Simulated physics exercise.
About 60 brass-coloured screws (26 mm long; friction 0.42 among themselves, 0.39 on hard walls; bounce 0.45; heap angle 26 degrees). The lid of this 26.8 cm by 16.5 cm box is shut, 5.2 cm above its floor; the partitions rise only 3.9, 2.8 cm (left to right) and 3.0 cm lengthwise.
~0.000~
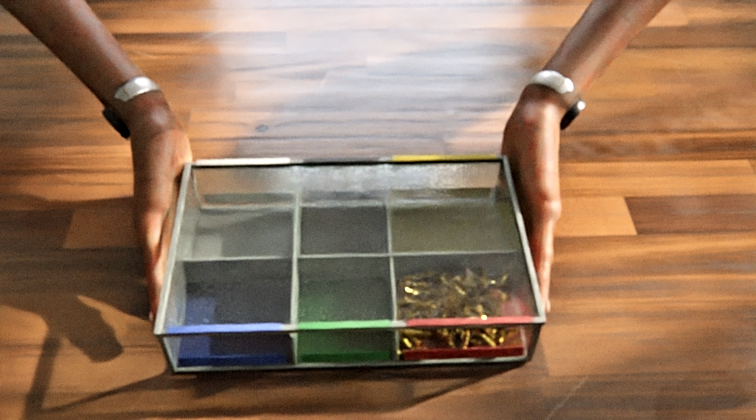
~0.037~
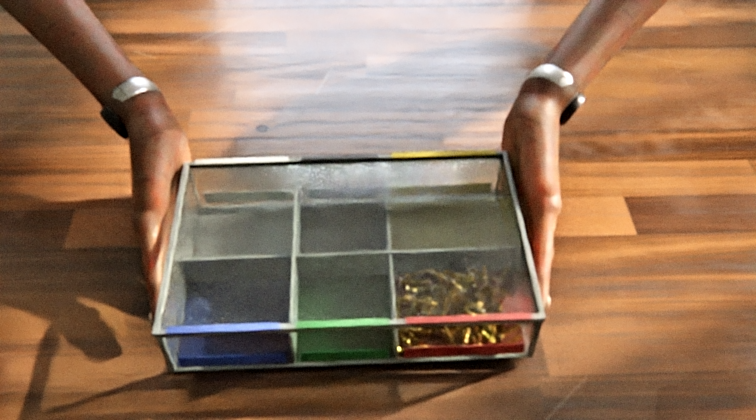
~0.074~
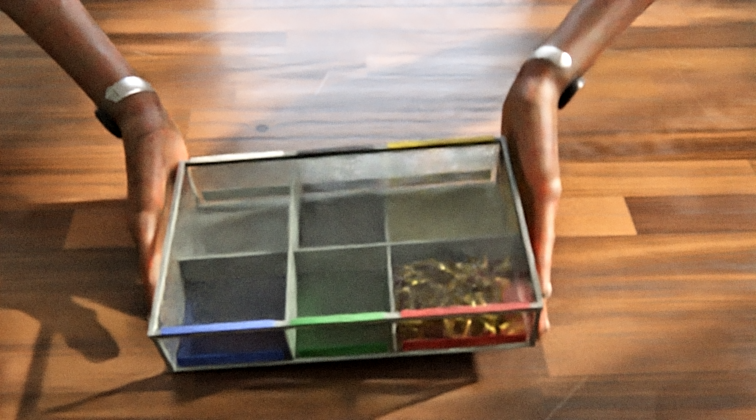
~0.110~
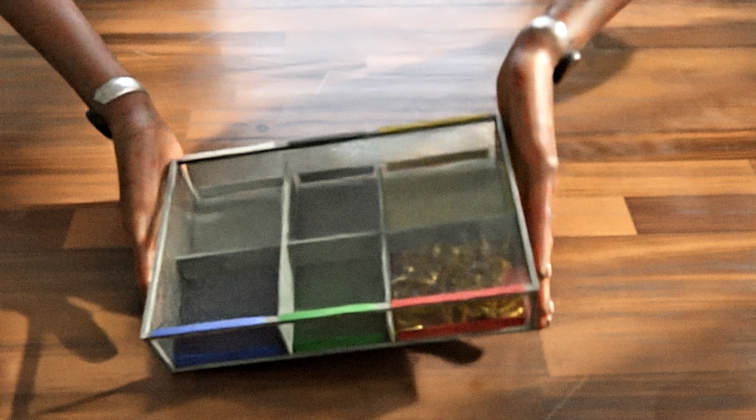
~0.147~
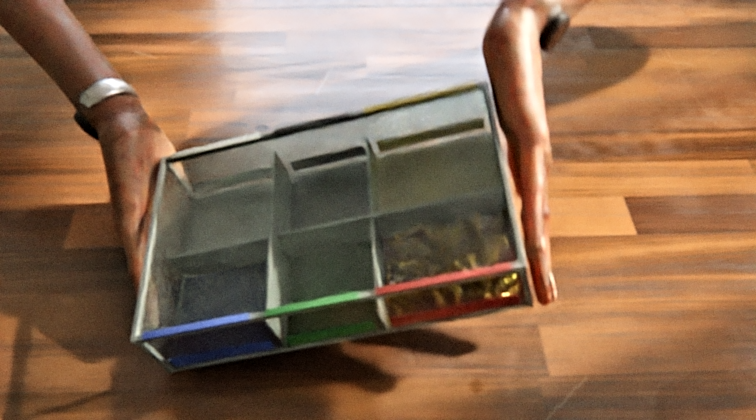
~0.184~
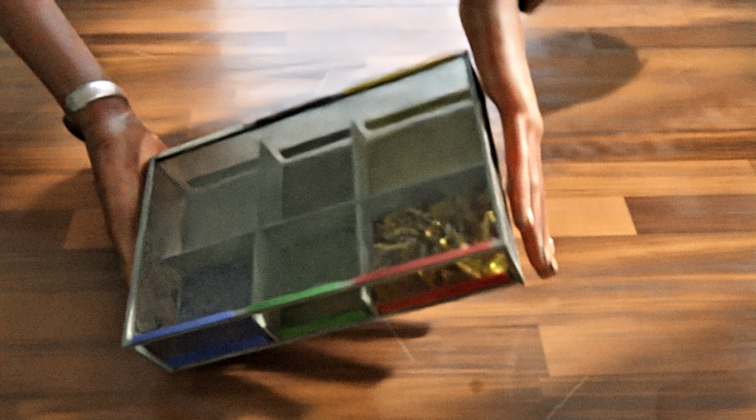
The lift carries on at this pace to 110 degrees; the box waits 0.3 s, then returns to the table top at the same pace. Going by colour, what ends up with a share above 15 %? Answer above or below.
Red compartment: Below; blue compartment: Above; green compartment: Above; yellow compartment: Below; white compartment: Below; black compartment: Below.
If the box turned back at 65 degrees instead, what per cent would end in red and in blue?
Red 35, blue 5.
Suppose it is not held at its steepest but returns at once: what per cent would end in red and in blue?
Then: Red 15; blue 30.
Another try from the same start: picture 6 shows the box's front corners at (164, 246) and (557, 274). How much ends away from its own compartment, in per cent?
It would be near 50 per cent.
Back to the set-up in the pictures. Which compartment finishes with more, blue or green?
The green one has more.
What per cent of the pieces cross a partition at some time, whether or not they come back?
Roughly 100 per cent.
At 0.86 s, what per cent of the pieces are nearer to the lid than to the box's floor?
Some 80 per cent.
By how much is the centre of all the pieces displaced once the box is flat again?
Roughly 14.5 cm.
After 0.86 s, tilt 110 degrees; red 30 %, blue 35 %, green 35 %.
Then, at 1.31 s, tilt 60 degrees; blue 45 %, green 55 %.
After 1.83 s, tilt 0 degrees; blue 45 %, green 55 %.
By 2.4 s all is still; red 0 %, blue 45 %, green 55 %, yellow 0 %, white 0 %, black 0 %.
